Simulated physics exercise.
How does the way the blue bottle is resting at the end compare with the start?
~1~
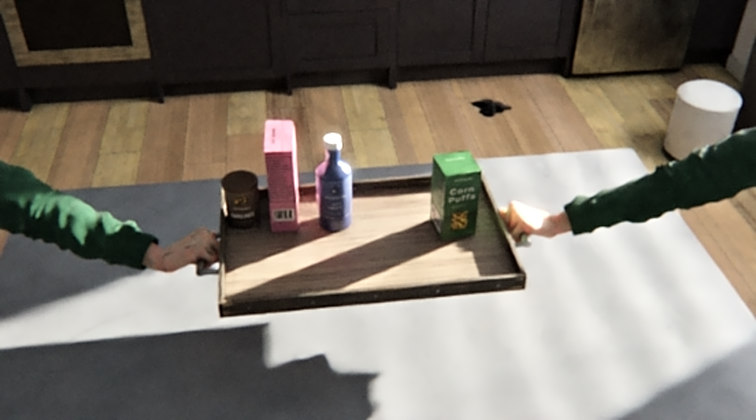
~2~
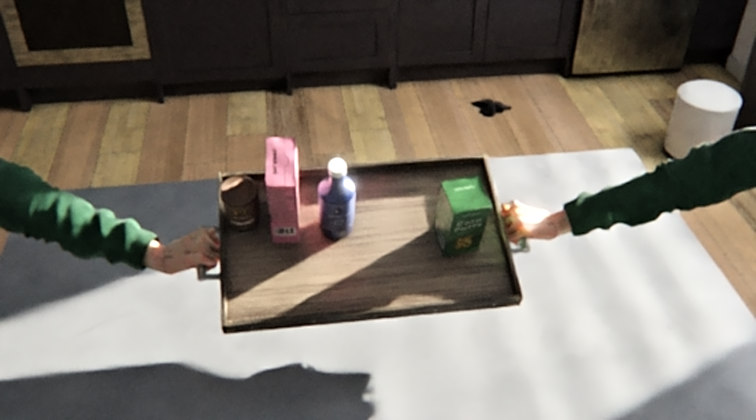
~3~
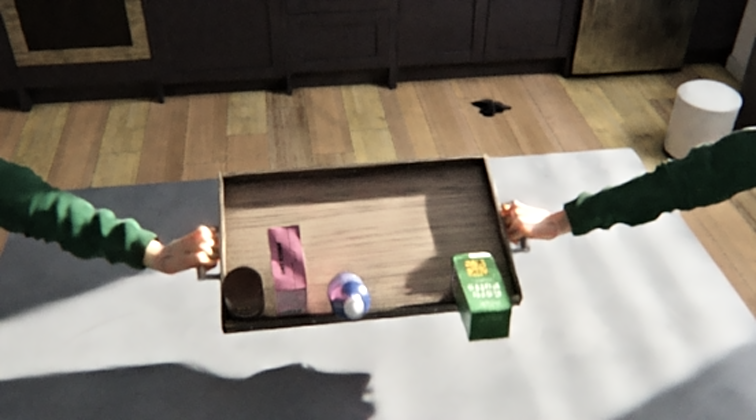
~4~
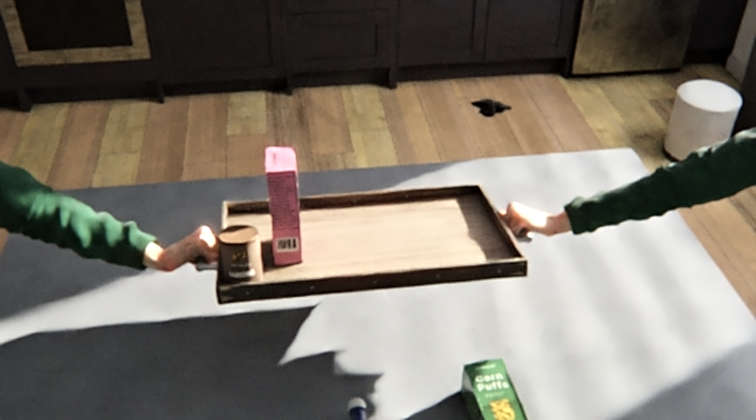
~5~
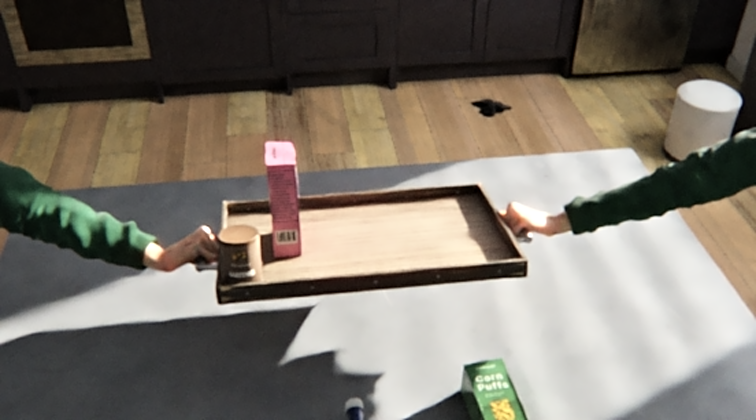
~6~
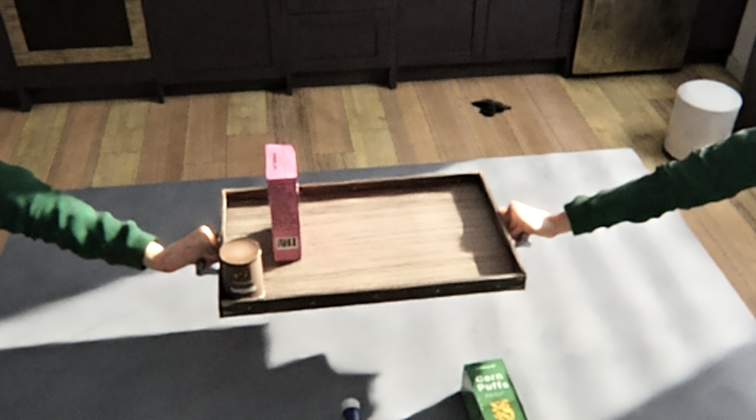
At the start the blue bottle stands upright on the tray. By the end it is lying on its side on the table, in front of the tray, with only part of it in view.
A wooden tray is held by two green-sleeved arms over a pale table in a sunlit room with a plank floor and dark cabinets, seen from above and in front. On it stand a brown tin and a pink packet at the left, a blue bottle near the middle and a green carton at the right. The hands tip the near edge down, and all four slide towards it. The bottle and carton go over the rim onto the table. The tray tilts the other way, then levels, with the tin and packet still standing at its left, nearer the viewer than before.
